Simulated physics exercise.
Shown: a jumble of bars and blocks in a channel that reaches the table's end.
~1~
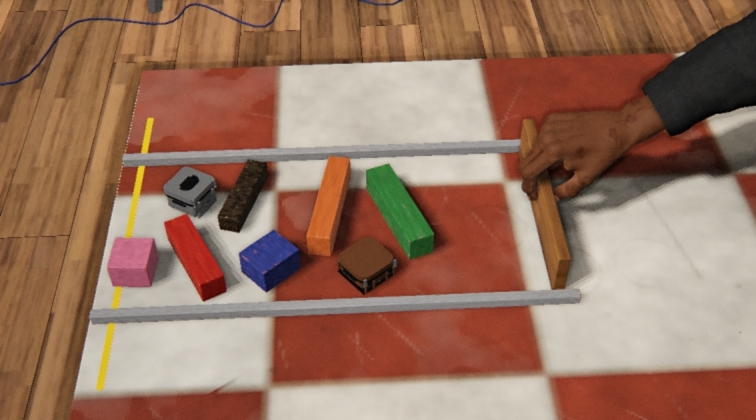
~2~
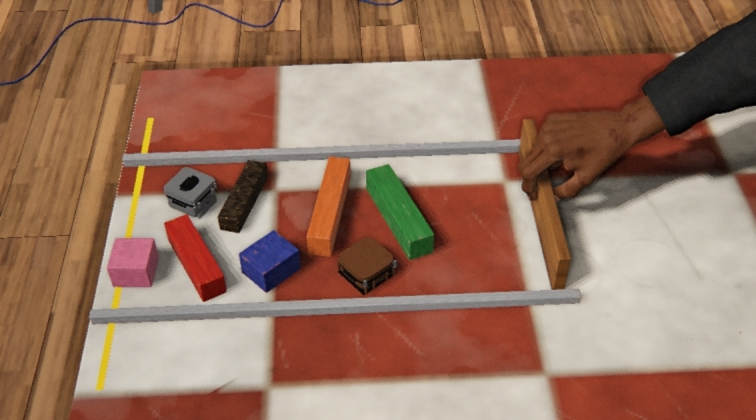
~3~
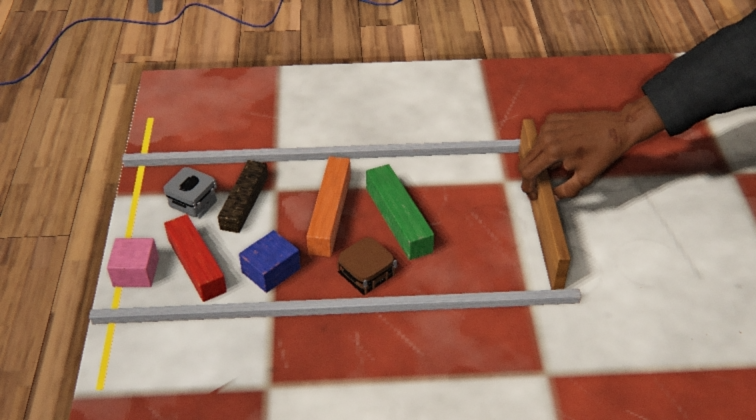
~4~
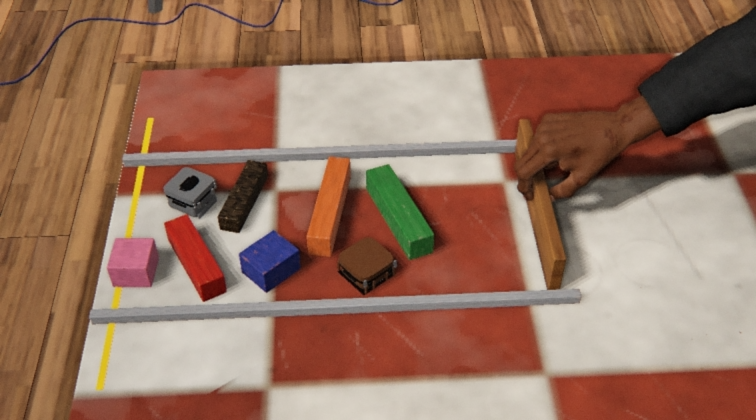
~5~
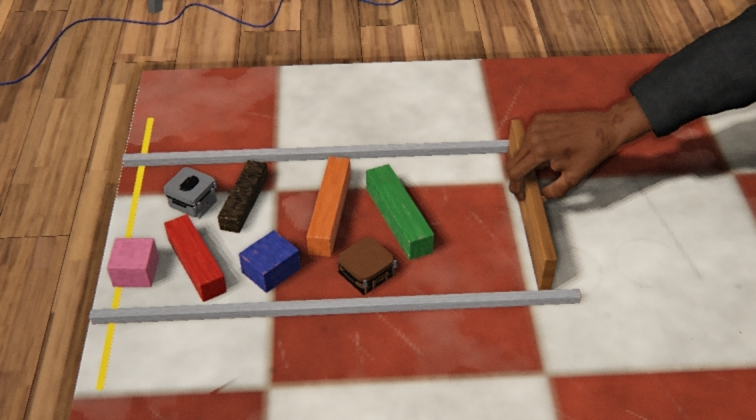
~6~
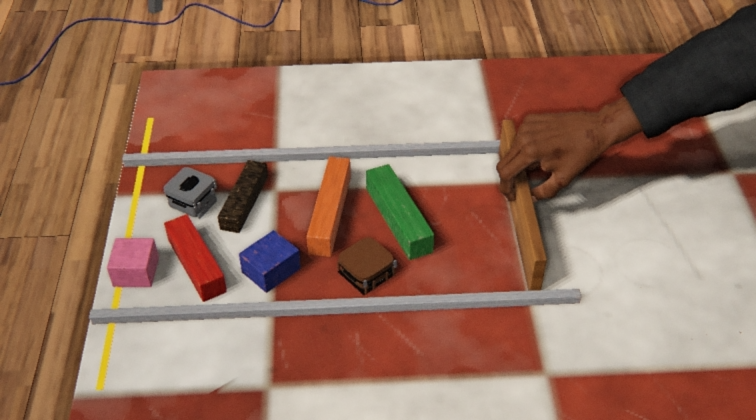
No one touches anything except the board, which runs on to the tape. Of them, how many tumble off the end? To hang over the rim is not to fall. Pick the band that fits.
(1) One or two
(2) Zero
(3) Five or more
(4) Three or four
3, five or more.
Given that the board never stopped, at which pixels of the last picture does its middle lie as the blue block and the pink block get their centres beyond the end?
Blue block: (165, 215); pink block: (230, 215).
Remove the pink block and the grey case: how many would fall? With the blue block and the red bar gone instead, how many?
4, then 4.
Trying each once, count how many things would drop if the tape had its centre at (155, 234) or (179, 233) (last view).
You'd get 5 the first time and 3 the second.
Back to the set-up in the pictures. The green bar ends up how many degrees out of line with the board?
The angle is about 0 degrees.
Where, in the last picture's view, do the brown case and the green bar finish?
Same order as the question: First (94, 292), second (114, 220).
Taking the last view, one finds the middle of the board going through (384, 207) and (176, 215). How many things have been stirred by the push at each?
First 2, after that 8.
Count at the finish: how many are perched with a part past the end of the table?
2 in all.
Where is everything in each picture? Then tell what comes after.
Pink block (133, 262); grey case (191, 193); red bar (195, 257); board (542, 201); tape (129, 235), in the first frame.
Grey case (191, 193); black bar (244, 196), in the second frame.
Red bar (195, 257); green bar (399, 211), in the third frame.
Pink block (133, 262); orange bar (330, 205), in the fourth frame.
Grey case (191, 193); blue block (270, 261), in the fifth frame.
Pink block (133, 262); grey case (191, 193); red bar (195, 257); board (521, 202); tape (129, 235), in the sixth frame.
A little later, none off yet; pink block at rest near (133, 262); grey case at rest near (191, 193); red bar at rest near (195, 257).
When it is over, the number that fall off is five or more; down, orange bar, blue block, black bar, red bar, grey case and pink block.
